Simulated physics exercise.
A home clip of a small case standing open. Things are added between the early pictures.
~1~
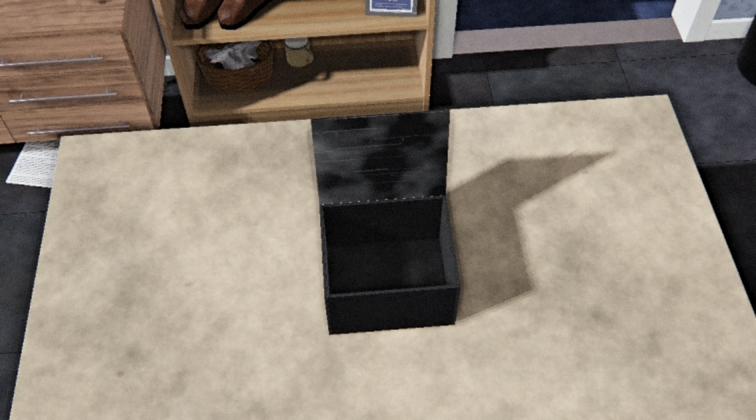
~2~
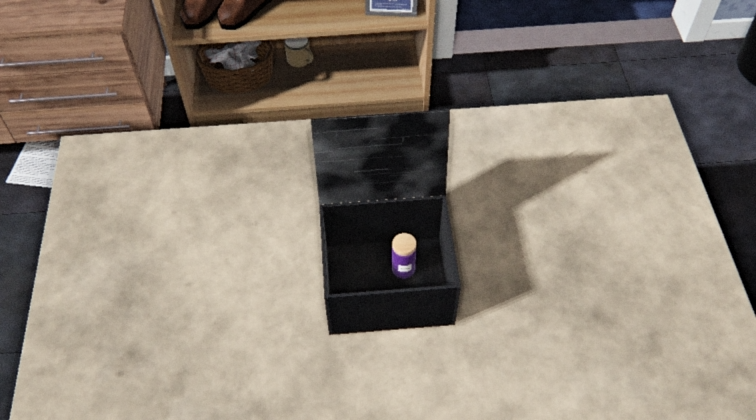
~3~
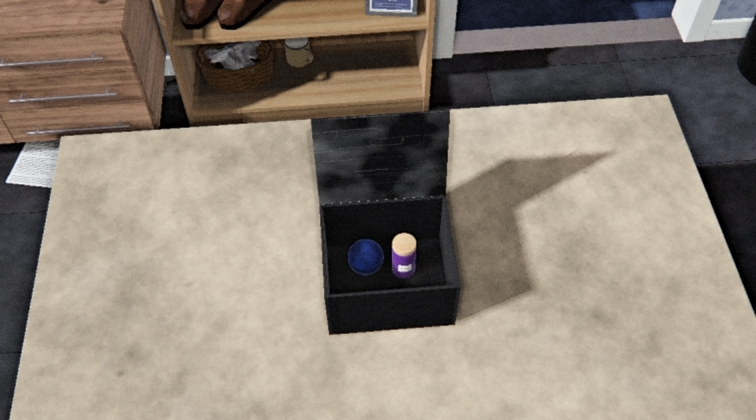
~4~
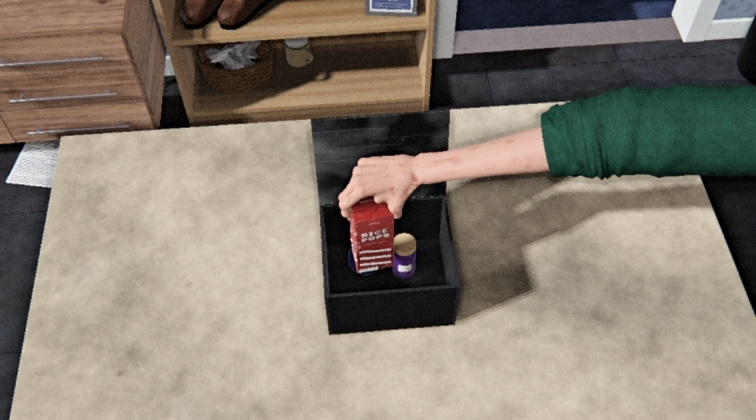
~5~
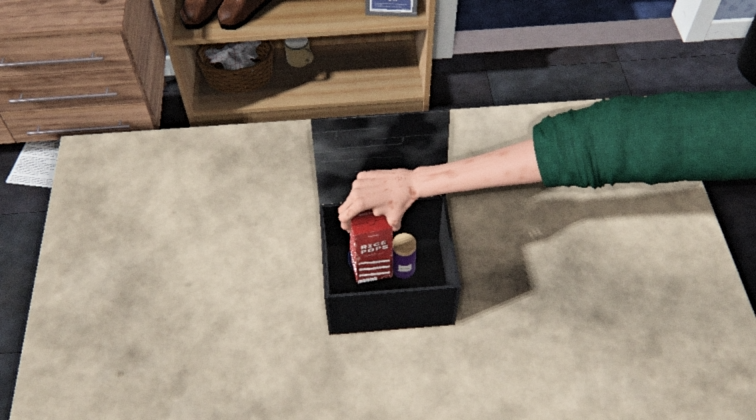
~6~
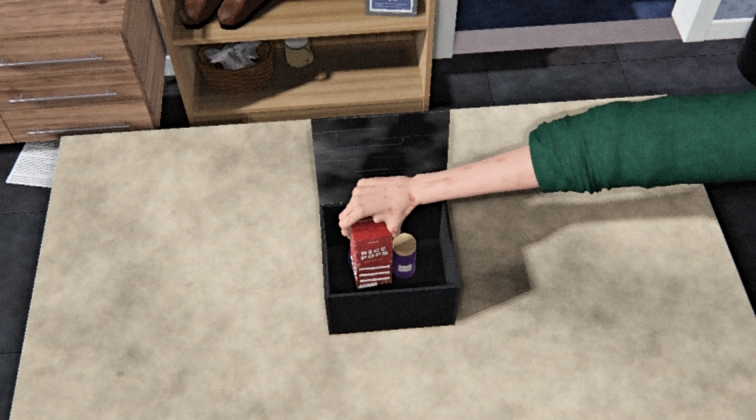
A hand lowers a red carton into an open black case beside a purple container, after a blue ball appears there.
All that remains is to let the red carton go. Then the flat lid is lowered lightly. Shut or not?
Outcome: The lid stays ajar.
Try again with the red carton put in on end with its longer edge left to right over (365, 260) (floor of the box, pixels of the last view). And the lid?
Then it will not close.
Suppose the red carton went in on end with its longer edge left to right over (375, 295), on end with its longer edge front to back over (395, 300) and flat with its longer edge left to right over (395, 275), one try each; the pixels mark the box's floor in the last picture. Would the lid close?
First, it will not close; second, it stays ajar; third, it shuts flat.
Then, 0.60 s after the last picture, red carton slid about its own width near (374, 274); blue ball rolled a little.
Then, 1.40 s after the last picture, lid 74° above the rim; red carton slid about its own width near (374, 272).
Then, 1.80 s after the last picture, lid 33° above the rim; red carton slid about its own width near (374, 273).
At rest, lid 15° above the rim; moved from the start, red carton; the other 2 in place. Seen from the same camera at the end, red carton near (374, 273).
